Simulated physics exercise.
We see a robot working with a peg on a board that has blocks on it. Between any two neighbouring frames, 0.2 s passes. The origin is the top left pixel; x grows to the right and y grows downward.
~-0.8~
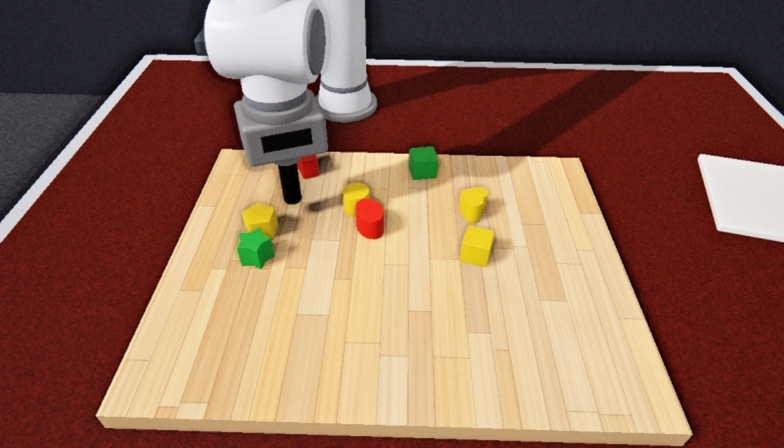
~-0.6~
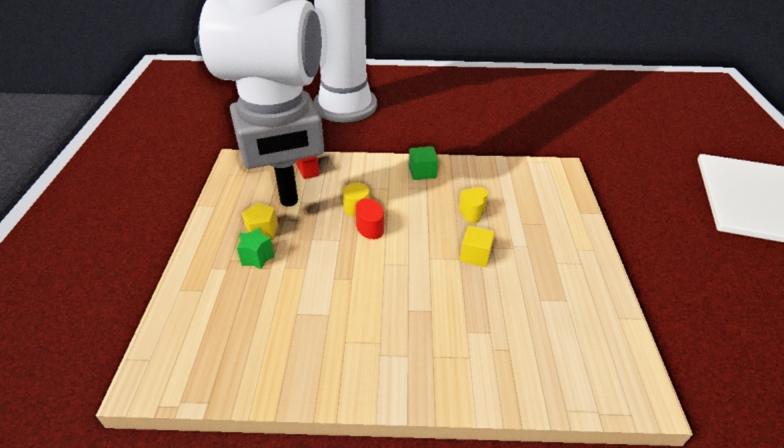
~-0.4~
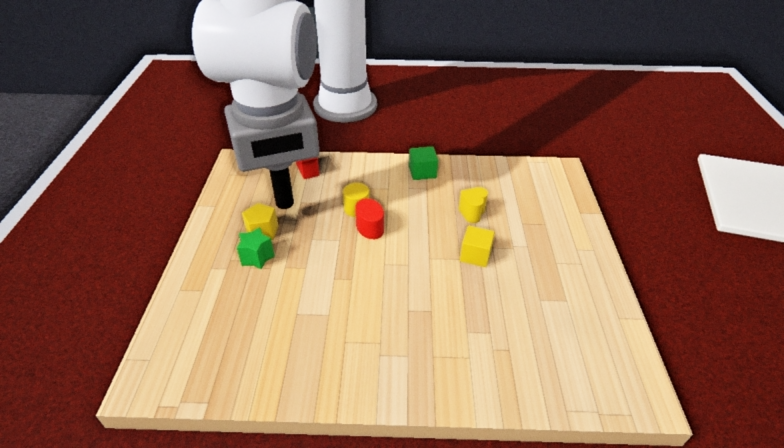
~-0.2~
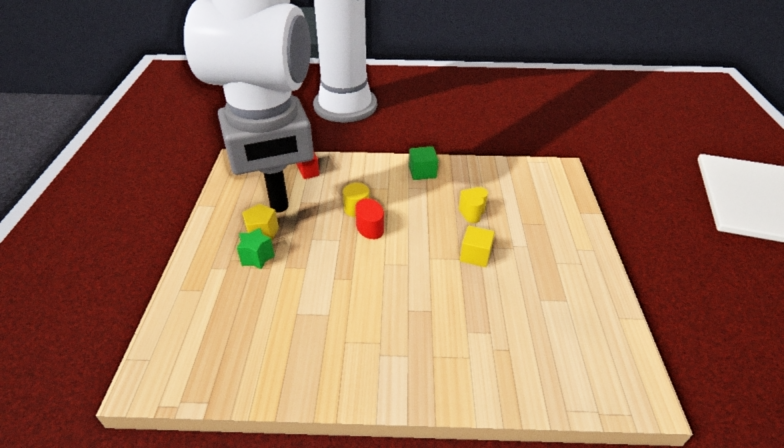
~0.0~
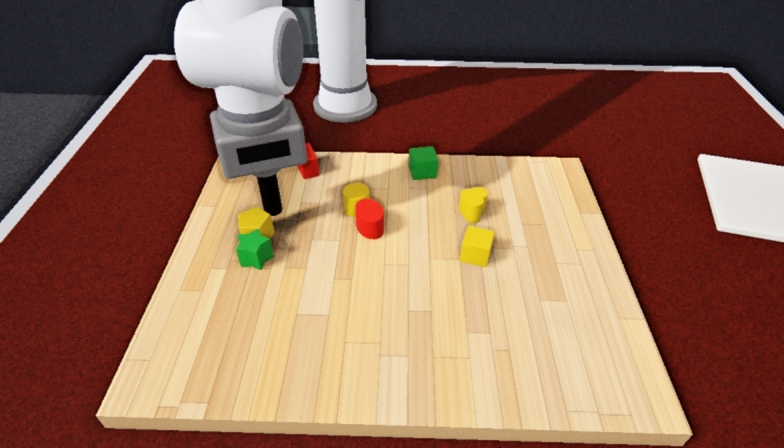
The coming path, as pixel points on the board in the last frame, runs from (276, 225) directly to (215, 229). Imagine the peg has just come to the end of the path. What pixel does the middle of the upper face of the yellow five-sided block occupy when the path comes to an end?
The yellow five-sided block ends near (229, 225).
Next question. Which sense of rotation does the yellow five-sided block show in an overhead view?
From above, the turn goes anticlockwise.
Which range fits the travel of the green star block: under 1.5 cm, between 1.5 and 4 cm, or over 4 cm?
Net shift: Below 1.5 cm.
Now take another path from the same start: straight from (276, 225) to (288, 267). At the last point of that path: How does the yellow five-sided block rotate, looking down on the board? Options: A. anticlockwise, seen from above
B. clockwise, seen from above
Correct choice: B.
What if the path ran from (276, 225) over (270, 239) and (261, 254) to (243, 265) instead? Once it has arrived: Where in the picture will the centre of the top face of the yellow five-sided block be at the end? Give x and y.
I'd place it at (230, 231), taking the centre of its top.
The first path, step by step. Halfway along, peg at (242, 213); green star block at (249, 241); yellow five-sided block at (234, 225), turned 40° anticlockwise.
At the end, peg at (211, 215); green star block at (249, 241); yellow five-sided block at (229, 225), turned 65° anticlockwise.
